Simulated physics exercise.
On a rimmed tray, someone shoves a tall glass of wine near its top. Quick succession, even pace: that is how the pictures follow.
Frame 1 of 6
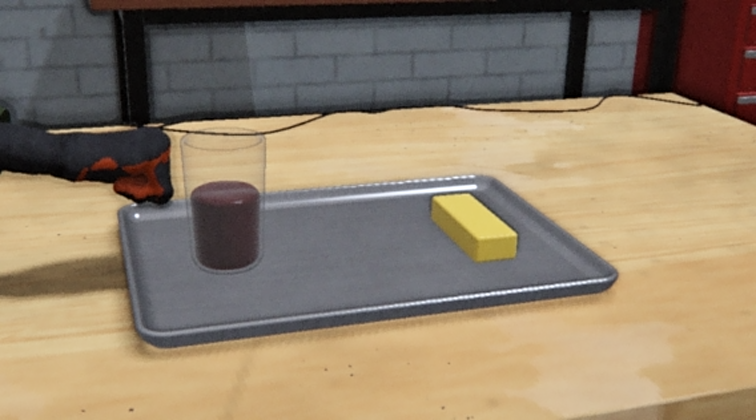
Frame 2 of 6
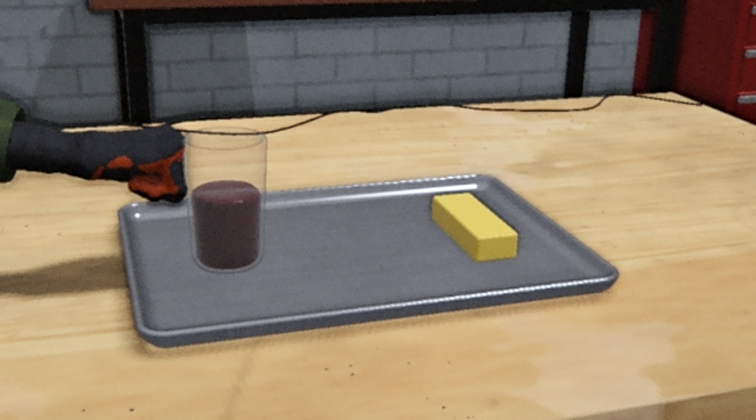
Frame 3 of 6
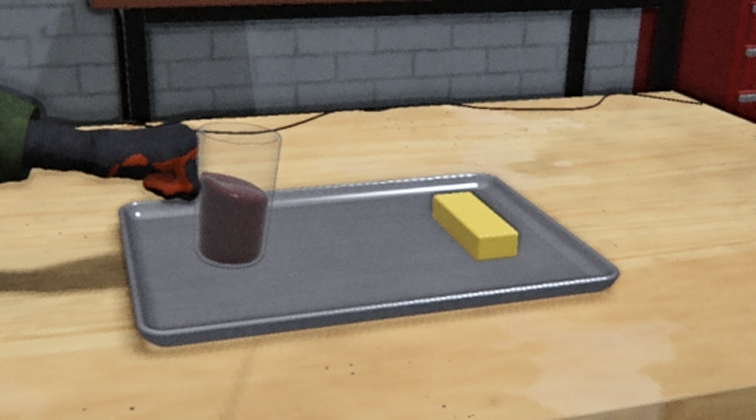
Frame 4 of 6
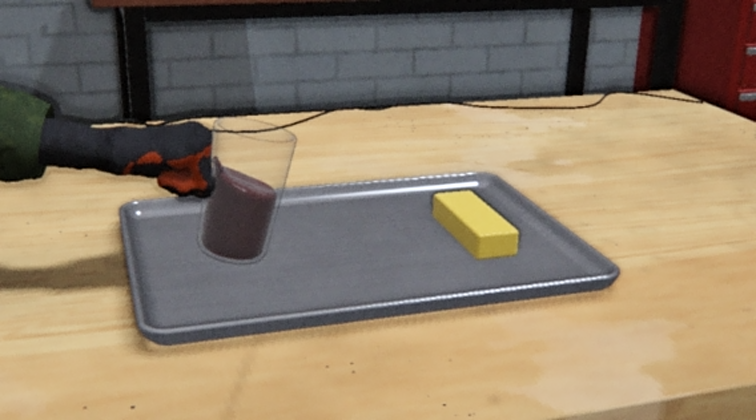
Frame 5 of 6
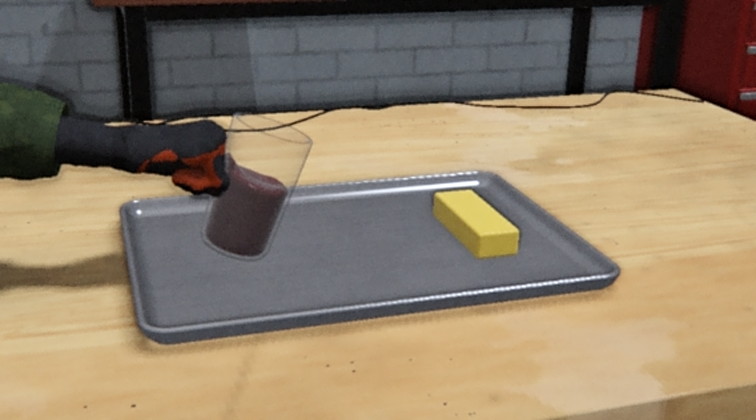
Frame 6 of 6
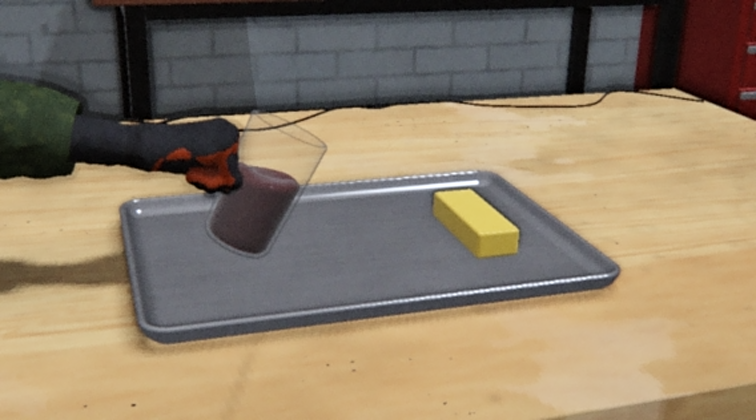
A dark-gloved hand with orange-red patches and a green sleeve reaches in from the left over a pale wooden workbench, seen from slightly above, with a grey brick wall behind. On a rimmed grey metal tray stand a tall clear glass of dark red wine at left and a yellow block at right. The hand pushes the glass near its top, and it leans steadily further rightward while the camera stays still.
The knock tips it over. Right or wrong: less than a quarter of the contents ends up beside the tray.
Right.
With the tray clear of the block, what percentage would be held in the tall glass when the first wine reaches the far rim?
Roughly 55 %, give or take.
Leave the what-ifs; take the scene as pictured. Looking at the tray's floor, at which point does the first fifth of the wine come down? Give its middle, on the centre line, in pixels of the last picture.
Touchdown, mid-line: Approx. (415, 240).
A moment on, the tall glass lies on its side and 100 per cent is in the glass, 0 on the tray and 0 above or beyond its rim.
Next, the tall glass lies on its side and 67 per cent is in the glass, 21 on the tray and 12 above or beyond its rim.
Then the tall glass lies on its side and 35 per cent is in the glass, 43 on the tray and 23 above or beyond its rim.
Later the tall glass lies on its side and 19 per cent is in the glass, 73 on the tray and 8 above or beyond its rim.
At rest 92 per cent is held by tray and glass, 8 is off the tray.
